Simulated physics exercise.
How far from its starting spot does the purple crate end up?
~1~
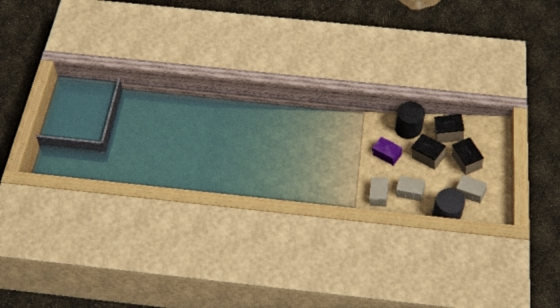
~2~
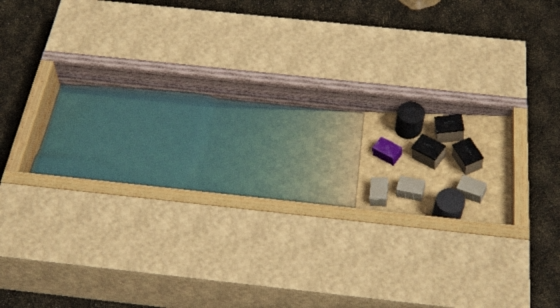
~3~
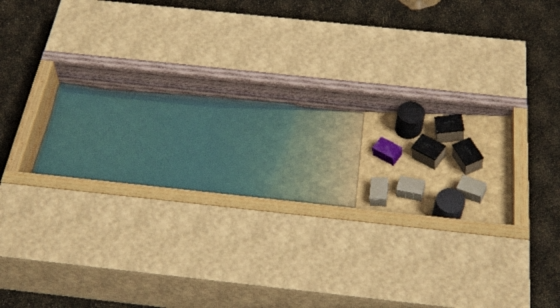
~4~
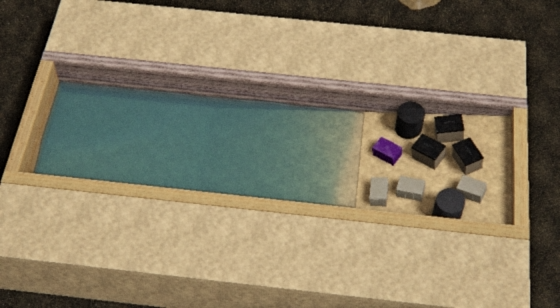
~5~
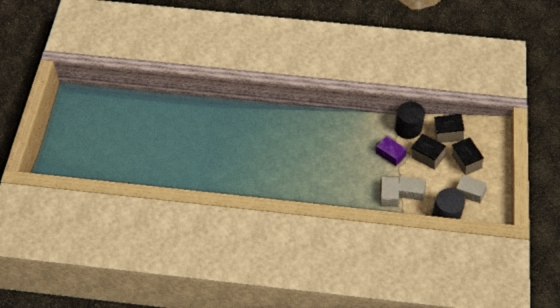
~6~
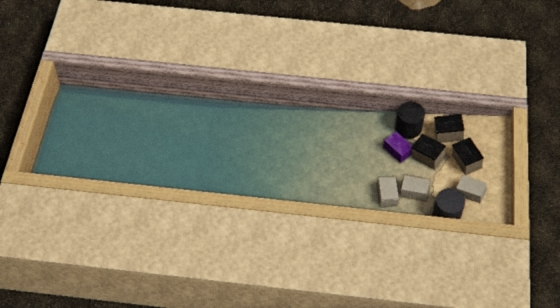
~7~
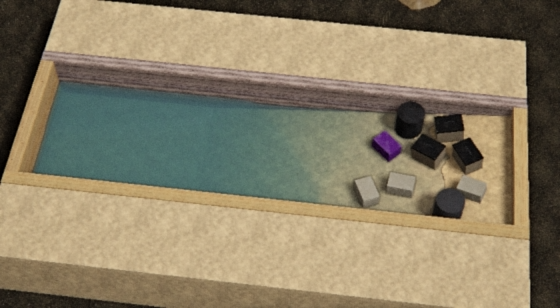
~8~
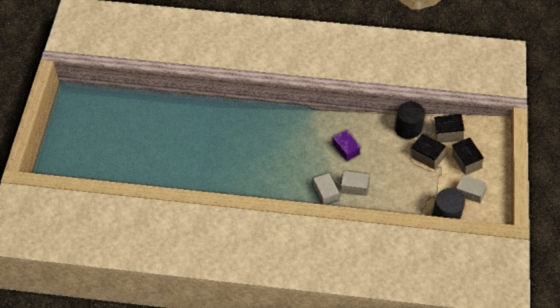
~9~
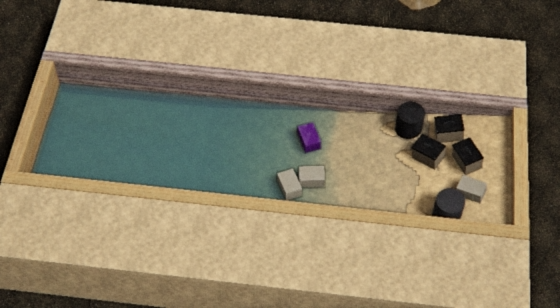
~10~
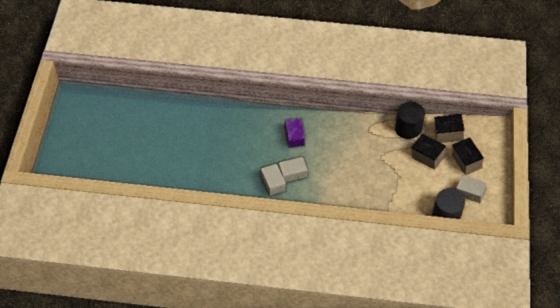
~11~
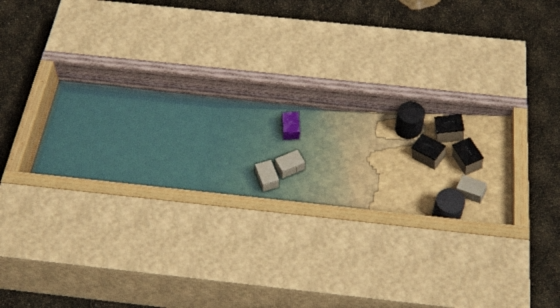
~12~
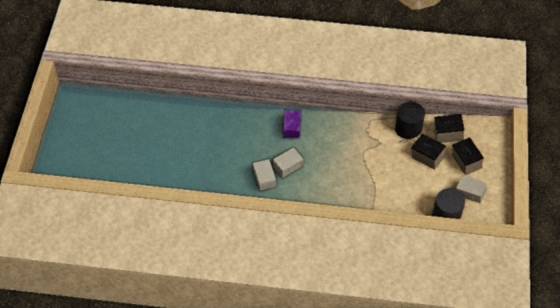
The purple crate ends up far from its start. The water nudges it slightly right, then carries it well to the left, where it is left floating.
